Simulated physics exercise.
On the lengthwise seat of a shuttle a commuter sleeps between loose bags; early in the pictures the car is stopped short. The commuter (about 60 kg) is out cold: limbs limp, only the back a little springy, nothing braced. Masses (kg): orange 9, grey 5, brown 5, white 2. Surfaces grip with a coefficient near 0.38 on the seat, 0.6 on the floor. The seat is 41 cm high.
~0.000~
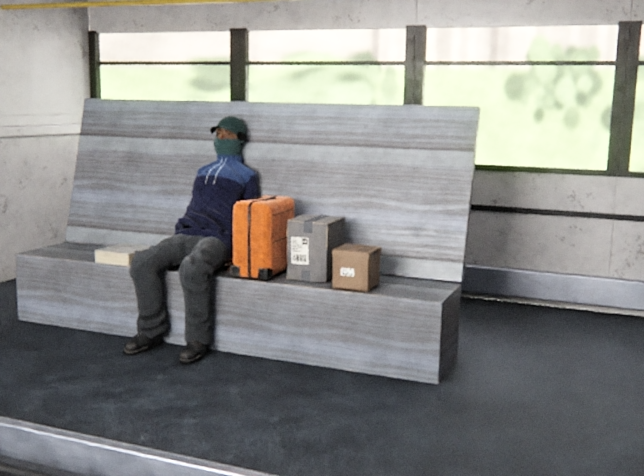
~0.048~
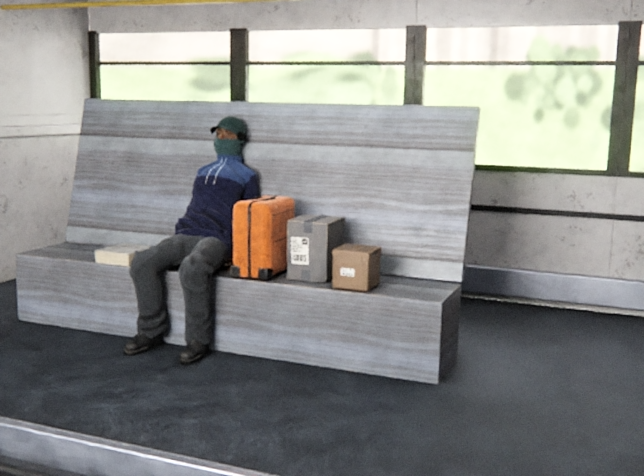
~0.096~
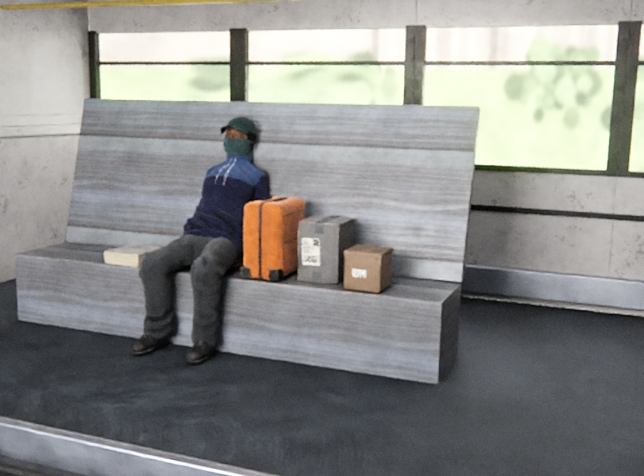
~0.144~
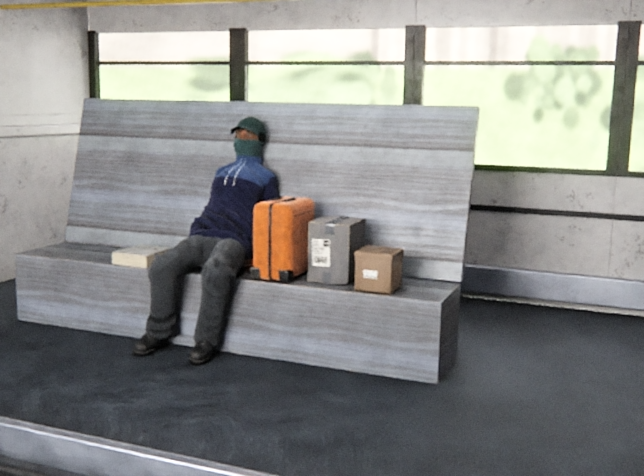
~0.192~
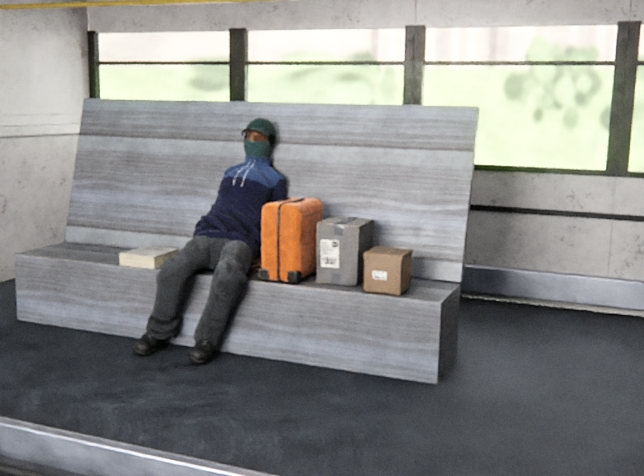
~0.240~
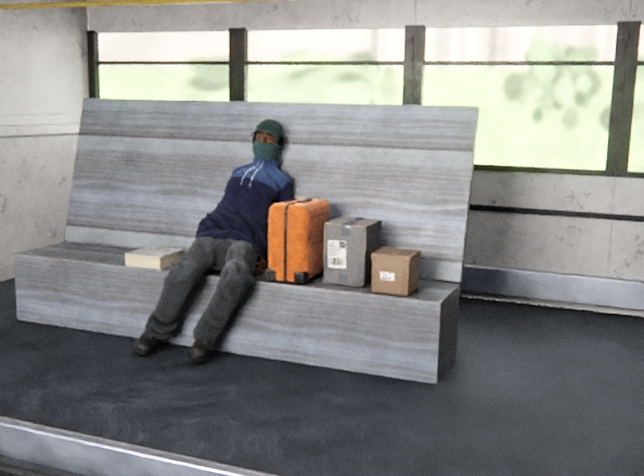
The clip shows a masked person slumped on a long grey bench between a pale flat item and an orange suitcase with two boxes, first still, then all sliding right along the seat while the person's feet stay nearly in place.
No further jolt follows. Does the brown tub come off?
In the end the brown tub remains aboard.
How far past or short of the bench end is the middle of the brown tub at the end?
Some 10 cm short of it.
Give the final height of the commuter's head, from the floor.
About 50 cm.
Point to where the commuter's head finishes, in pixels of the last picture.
At about (361, 255).
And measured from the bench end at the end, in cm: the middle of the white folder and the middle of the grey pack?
White folder 160 short, grey pack 30 short.
After 0.40 s the brown tub is 19 cm short of the bench end, tilted 0°, near (410, 273) in the last picture's view; the white folder 162 cm short of the bench end, tilted 0°.
After 0.65 s the brown tub is 18 cm short of the bench end, tilted 0°, near (411, 273) in the last picture's view.
After 1.05 s the brown tub is 17 cm short of the bench end, tilted 0°, near (414, 273) in the last picture's view.
Final state at 2.7 s, orange case stays on; grey pack stays on; brown tub stays on; white folder stays on; commuter's hips keep to the seat.
